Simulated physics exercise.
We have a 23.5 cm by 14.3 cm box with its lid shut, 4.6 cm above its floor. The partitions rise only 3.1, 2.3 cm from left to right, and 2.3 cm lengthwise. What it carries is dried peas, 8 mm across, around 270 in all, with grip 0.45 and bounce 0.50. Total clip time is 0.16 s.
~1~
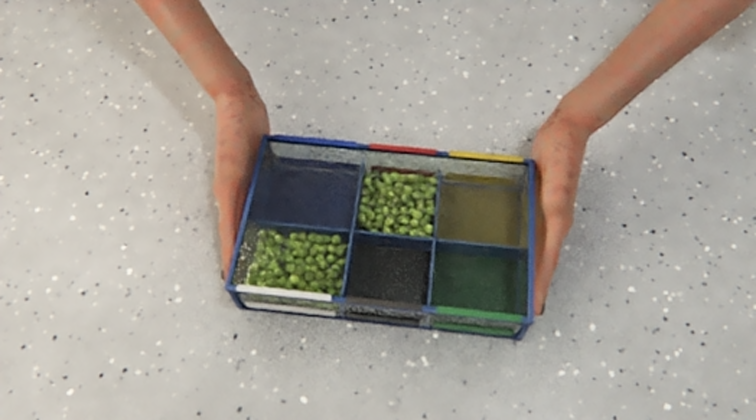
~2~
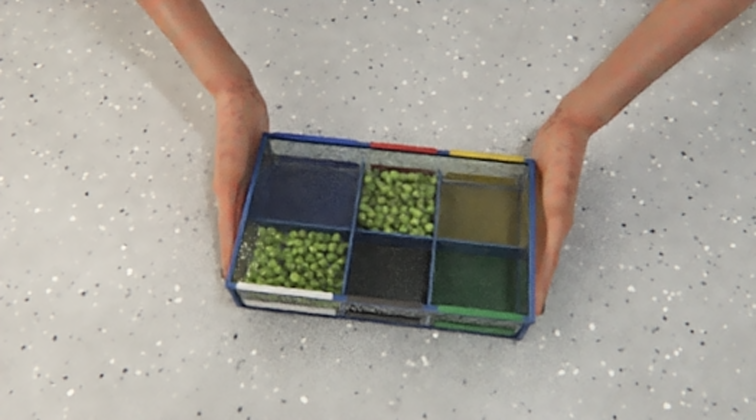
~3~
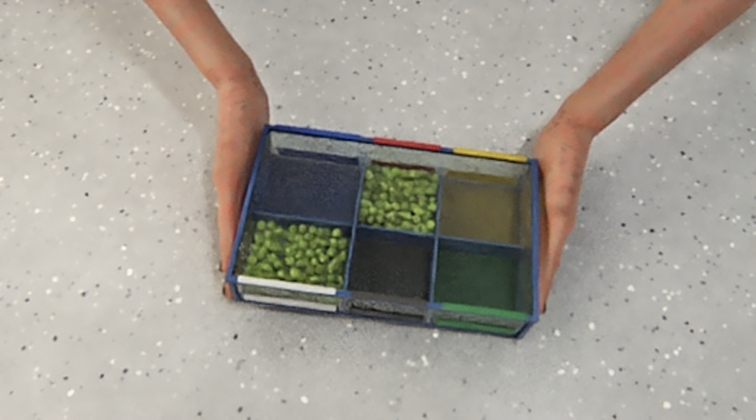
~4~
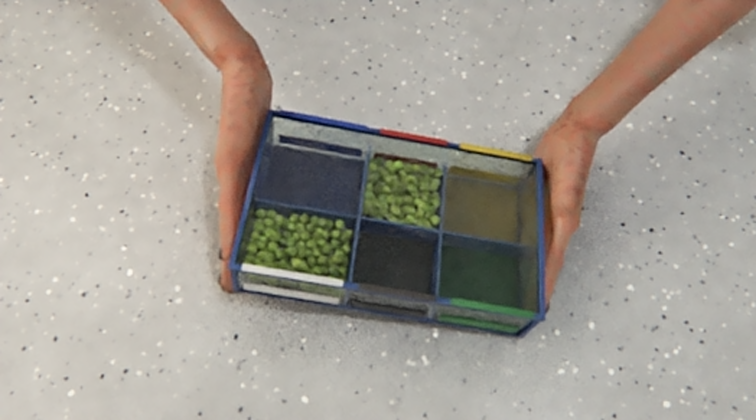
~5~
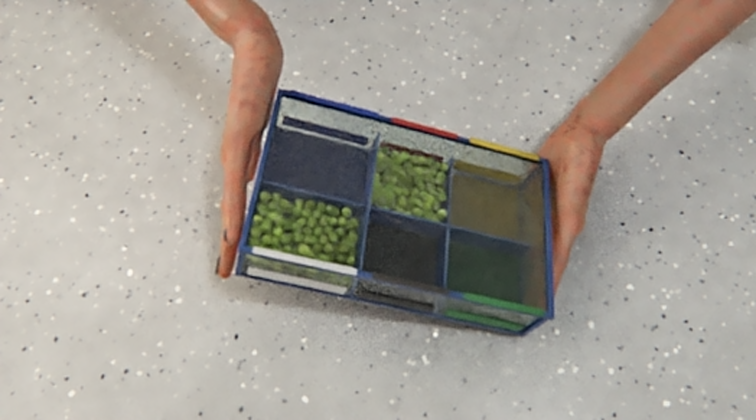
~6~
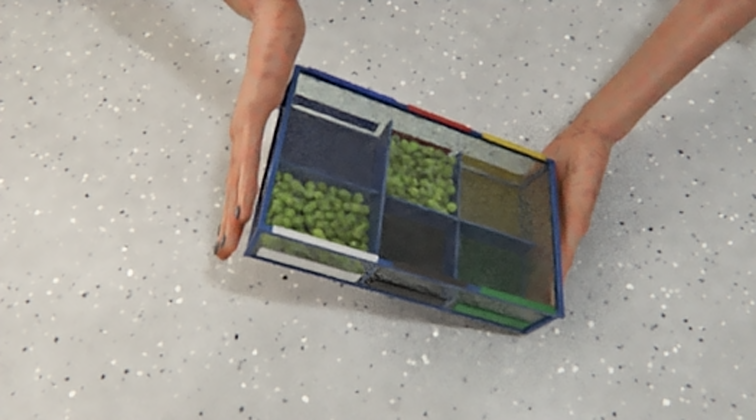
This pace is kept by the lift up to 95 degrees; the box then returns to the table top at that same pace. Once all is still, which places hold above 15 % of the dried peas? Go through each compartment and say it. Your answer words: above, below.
Red - below; blue - below; green - below; yellow - above; white - above; black - below.
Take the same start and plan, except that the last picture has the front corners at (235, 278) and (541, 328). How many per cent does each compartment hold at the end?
Red 5; blue 0; green 50; yellow 0; white 45; black 0.
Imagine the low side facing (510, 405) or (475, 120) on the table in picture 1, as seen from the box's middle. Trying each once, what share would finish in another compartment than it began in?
Some 50 and 65 per cent.
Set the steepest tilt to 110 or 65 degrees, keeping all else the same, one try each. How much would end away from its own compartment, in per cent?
About 70 and 40 per cent.
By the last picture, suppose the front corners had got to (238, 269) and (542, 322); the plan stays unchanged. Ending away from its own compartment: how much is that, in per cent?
Some 60 %.
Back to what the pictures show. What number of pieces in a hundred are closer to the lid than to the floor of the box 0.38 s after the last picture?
Estimate: Near 80 per cent.
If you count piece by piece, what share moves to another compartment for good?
My estimate is some 65 per cent.
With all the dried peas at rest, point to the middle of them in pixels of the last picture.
Close to pixel (456, 233).
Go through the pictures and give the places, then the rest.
In the first frame, box tilt 0 degrees, front corners at (231, 286) and (528, 319); red 50 %, white 50 %.
In the second frame, box tilt 1 degrees, front corners at (231, 284) and (529, 318).
In the third frame, box tilt 4 degrees, front corners at (231, 277) and (533, 317), lowest corner right back.
In the fourth frame, box tilt 9 degrees, front corners at (235, 265) and (539, 315), lowest corner right back.
In the fifth frame, box tilt 16 degrees, front corners at (245, 247) and (548, 314), lowest corner right back.
In the sixth frame, box tilt 24 degrees, front corners at (264, 226) and (558, 312), lowest corner right back; red 50 %, white 50 %.
Then, 0.38 s after the last picture, tilt 94 degrees; red 30 %, blue 5 %, yellow 20 %, white 40 %, black 5 %.
Then, 0.64 s after the last picture, tilt 37 degrees; red 10 %, green 10 %, yellow 45 %, white 25 %, black 5 %.
Then, 1.00 s after the last picture, tilt 0 degrees; red 10 %, green 10 %, yellow 45 %, white 25 %, black 5 %.
In the end, red 10 %, blue 0 %, green 10 %, yellow 45 %, white 30 %, black 5 %.
